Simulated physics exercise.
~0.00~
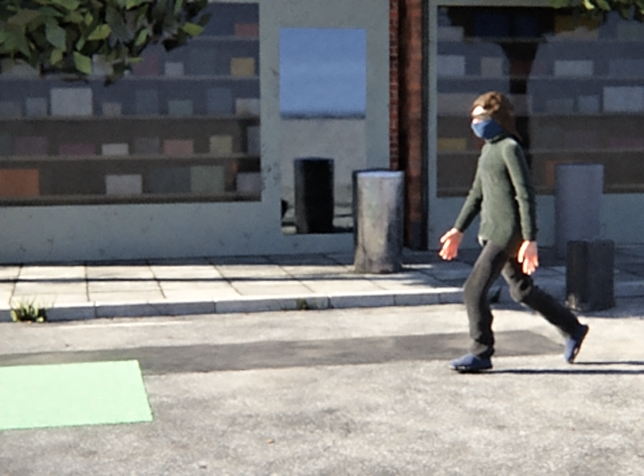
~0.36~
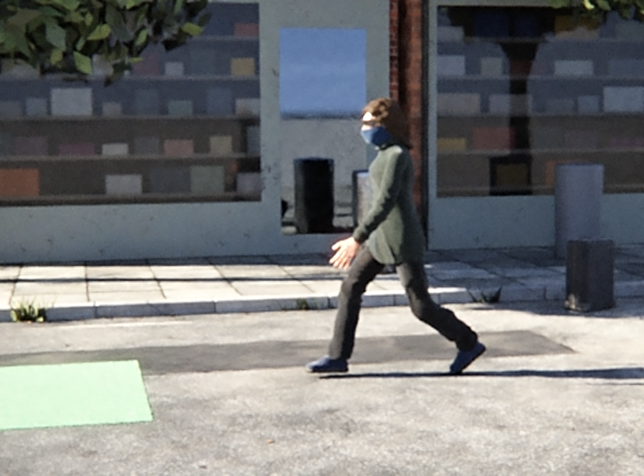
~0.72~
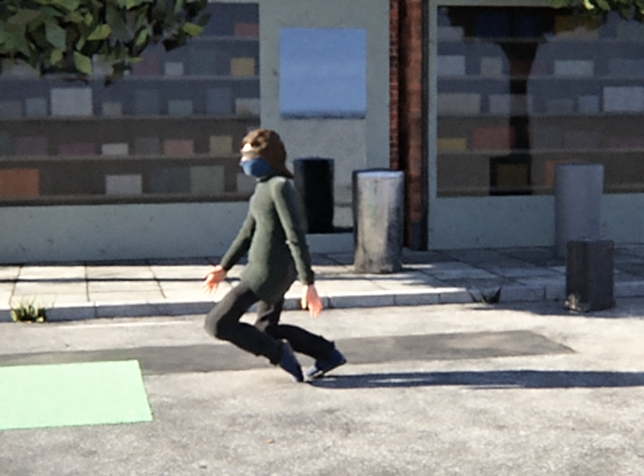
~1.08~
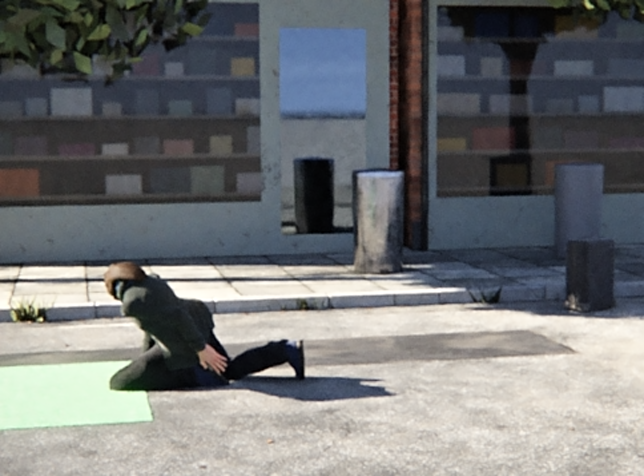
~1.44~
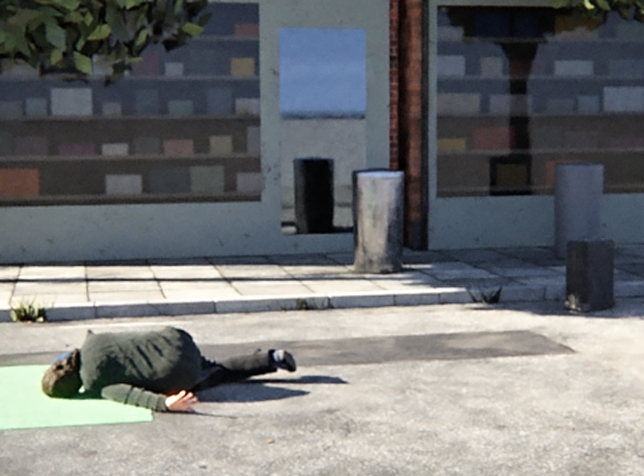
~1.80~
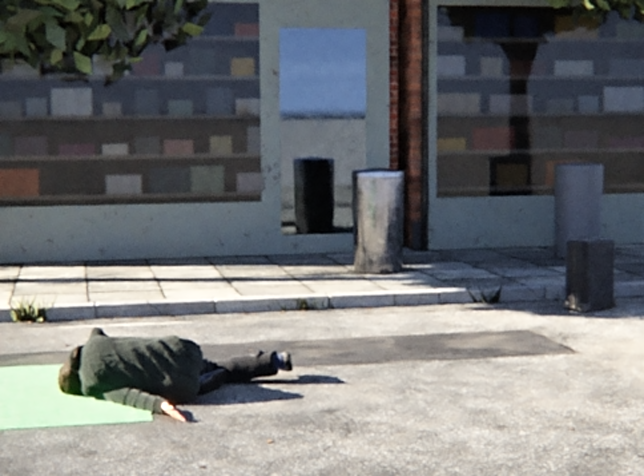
A shopper in a dark green top, dark trousers and a blue face mask walks from right to left across a sunlit street, seen from the side by a still camera. Behind are shop windows lined with shelves, a pale pavement with grey bollards, and a light green mat lies at the lower left. Nearing the mat, the shopper's knees buckle and the body sinks to its knees, arms low. The shopper then pitches forward onto the ground, shifts slightly, and ends lying with head and chest over the mat's near edge, hips short of it.
